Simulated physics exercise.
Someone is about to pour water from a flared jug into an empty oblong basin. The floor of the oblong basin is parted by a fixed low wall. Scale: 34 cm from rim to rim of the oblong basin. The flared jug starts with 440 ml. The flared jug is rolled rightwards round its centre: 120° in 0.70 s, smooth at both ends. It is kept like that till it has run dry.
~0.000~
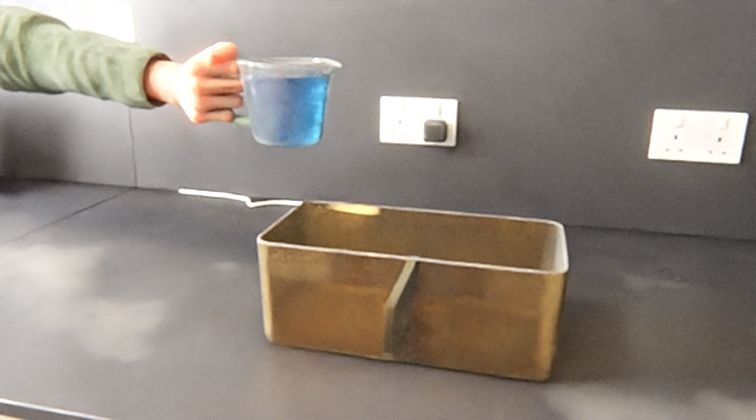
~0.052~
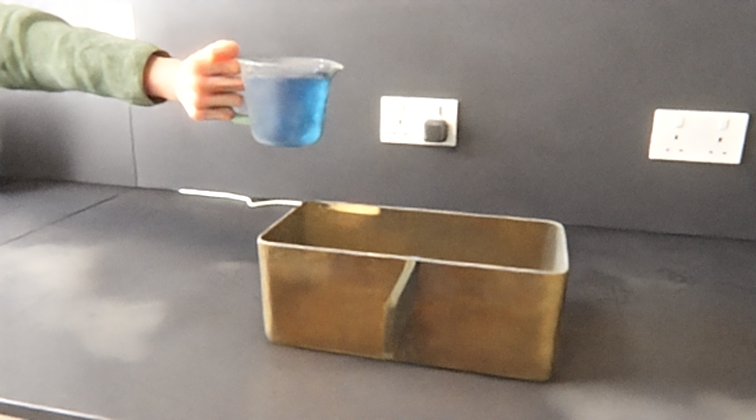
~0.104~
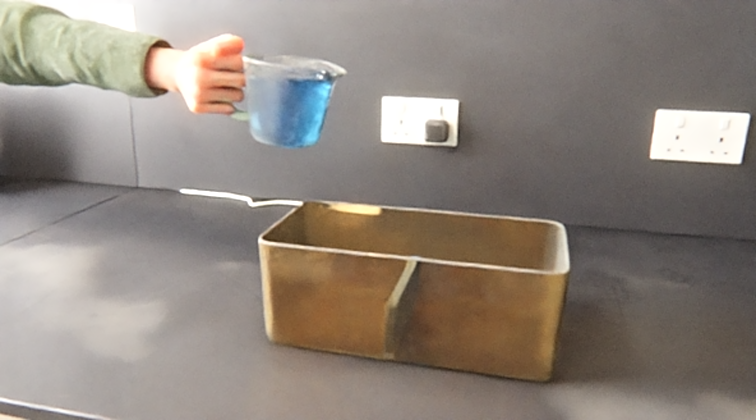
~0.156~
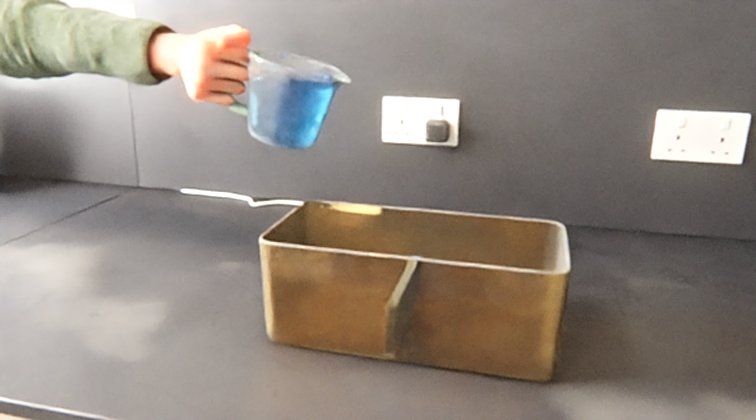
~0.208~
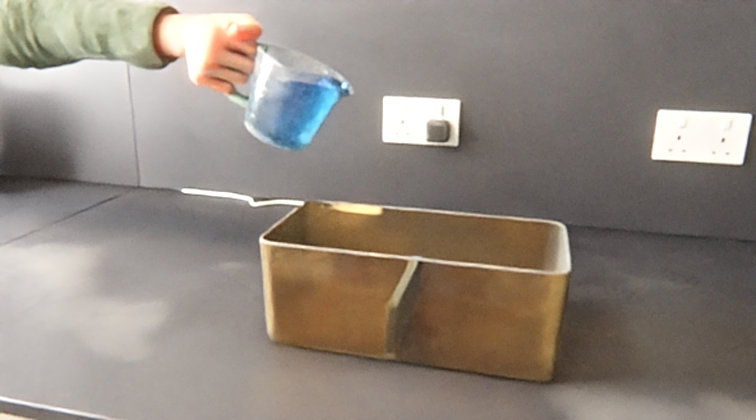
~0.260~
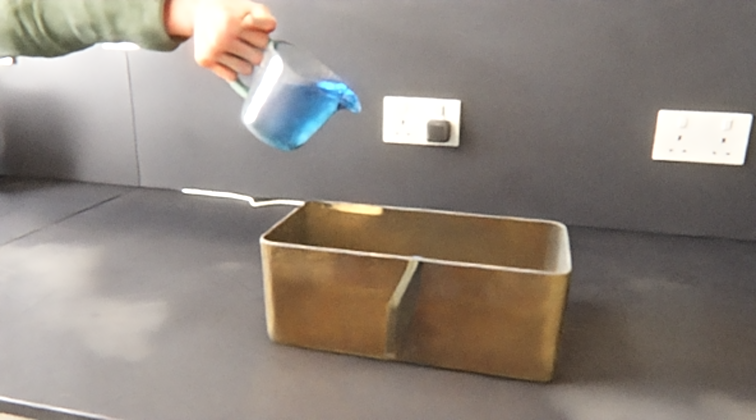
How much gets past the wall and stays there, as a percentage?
Roughly 11 per cent is past the wall.
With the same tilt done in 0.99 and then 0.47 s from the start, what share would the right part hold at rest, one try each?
In turn about 10 and 5 per cent.
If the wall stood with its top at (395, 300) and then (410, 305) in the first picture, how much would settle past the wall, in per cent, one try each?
First 25, then 15 per cent.
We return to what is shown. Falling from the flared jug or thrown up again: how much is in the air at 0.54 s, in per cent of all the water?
About 34 per cent.
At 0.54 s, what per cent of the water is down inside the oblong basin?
Near 38 in a hundred.
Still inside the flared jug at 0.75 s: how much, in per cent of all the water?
Some 1 per cent.
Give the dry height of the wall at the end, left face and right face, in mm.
Some 46 mm on the left and 60 mm on the right.
By 0.54 s the tilt is 106° and 28 per cent is still to pour, 32 is left of the wall and 6 right of it.
By 0.75 s the tilt is 120° and 1 per cent is still to pour, 88 is left of the wall and 7 right of it.
By 0.96 s the tilt is 120° and 0 per cent is still to pour, 87 is left of the wall and 11 right of it.
By 1.20 s the tilt is 120° and 0 per cent is still to pour, 87 is left of the wall and 11 right of it.
At rest 87 per cent lies left of the wall, 11 right of it and 2 outside.
